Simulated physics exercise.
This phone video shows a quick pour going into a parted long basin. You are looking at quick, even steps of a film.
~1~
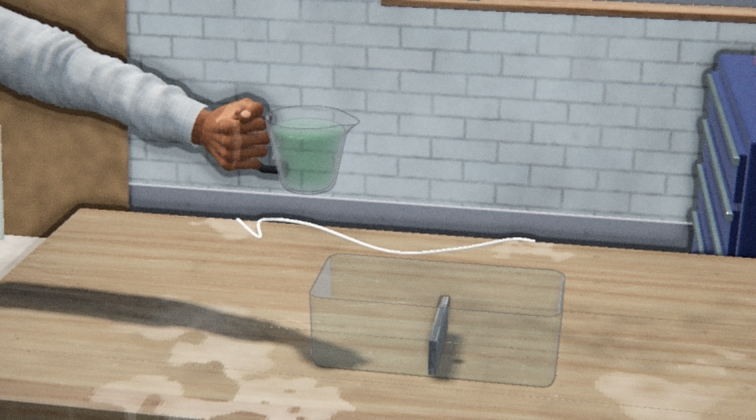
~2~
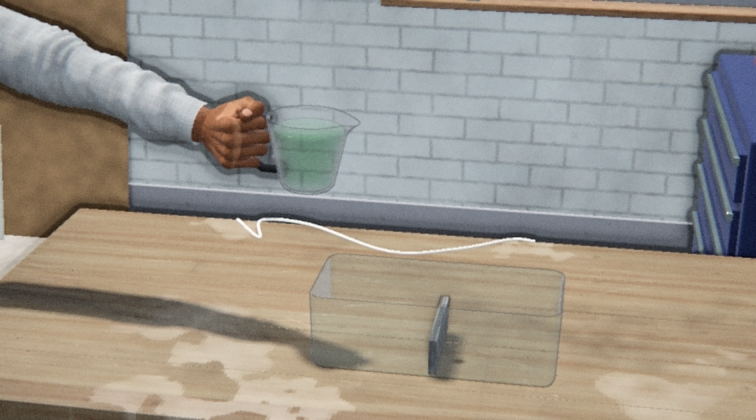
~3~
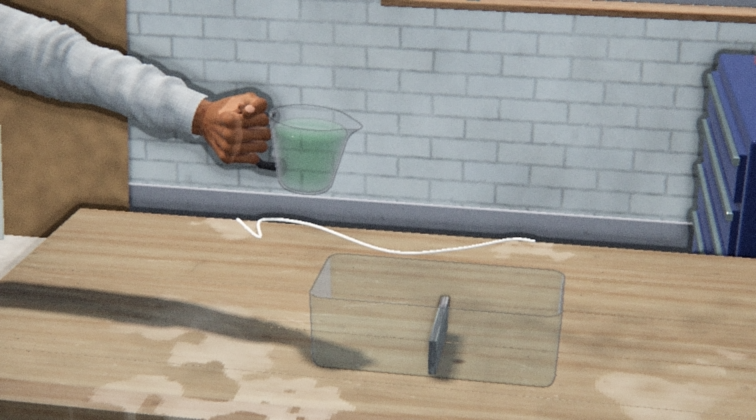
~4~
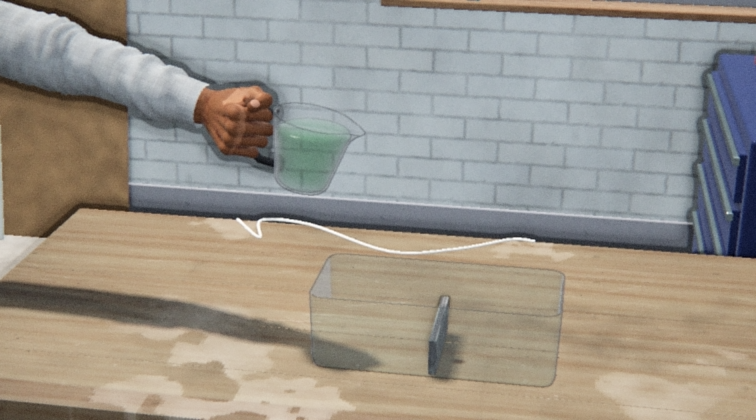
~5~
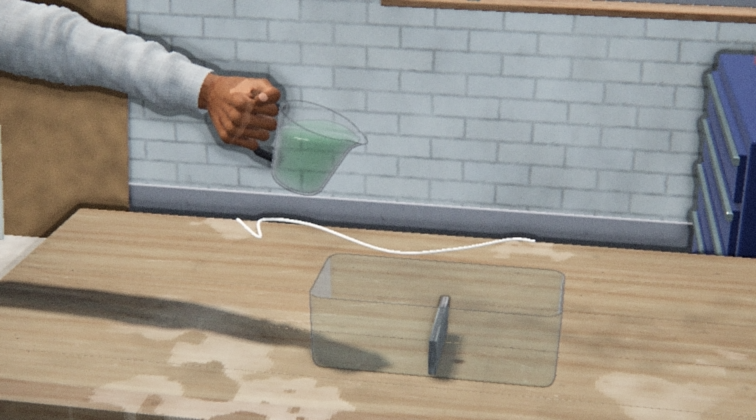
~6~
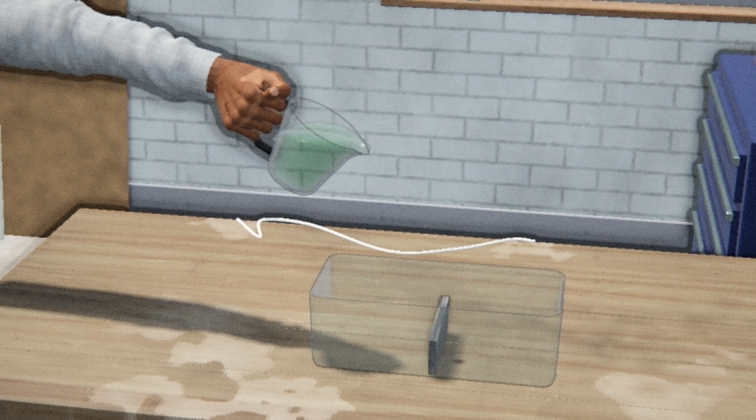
The clip opens on a hand at left holding a clear jug of green liquid, nearly level, above a long clear basin with a low divider on a wooden table. The hand then rises slightly and turns, tilting the jug steadily rightward as the liquid shifts toward its spout.
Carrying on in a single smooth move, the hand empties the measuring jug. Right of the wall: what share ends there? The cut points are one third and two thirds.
The share right of the wall falls short of one third.
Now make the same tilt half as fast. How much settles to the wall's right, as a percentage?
I'd estimate about 5 percent ends up there.
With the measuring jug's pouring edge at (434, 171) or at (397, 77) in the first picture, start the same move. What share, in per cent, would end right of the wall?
Start one gives close to 90 percent, start two close to 55 percent.
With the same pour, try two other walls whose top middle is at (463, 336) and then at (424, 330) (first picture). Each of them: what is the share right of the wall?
In order, near 20 and 15 in a hundred.
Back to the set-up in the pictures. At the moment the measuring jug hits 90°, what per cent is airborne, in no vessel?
35 %.
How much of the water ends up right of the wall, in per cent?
Close to 5 in a hundred.
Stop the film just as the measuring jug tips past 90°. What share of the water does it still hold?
It works out to close to 45 percent.
A moment on, the tilt is 90° and 44 per cent is still to pour, 20 is left of the wall and 0 right of it.
Next, the tilt is 102° and 6 per cent is still to pour, 75 is left of the wall and 1 right of it.
Then the tilt is 102° and 0 per cent is still to pour, 91 is left of the wall and 3 right of it.
Later the tilt is 102° and 0 per cent is still to pour, 92 is left of the wall and 4 right of it.
At rest 92 per cent lies left of the wall, 4 right of it and 4 outside.
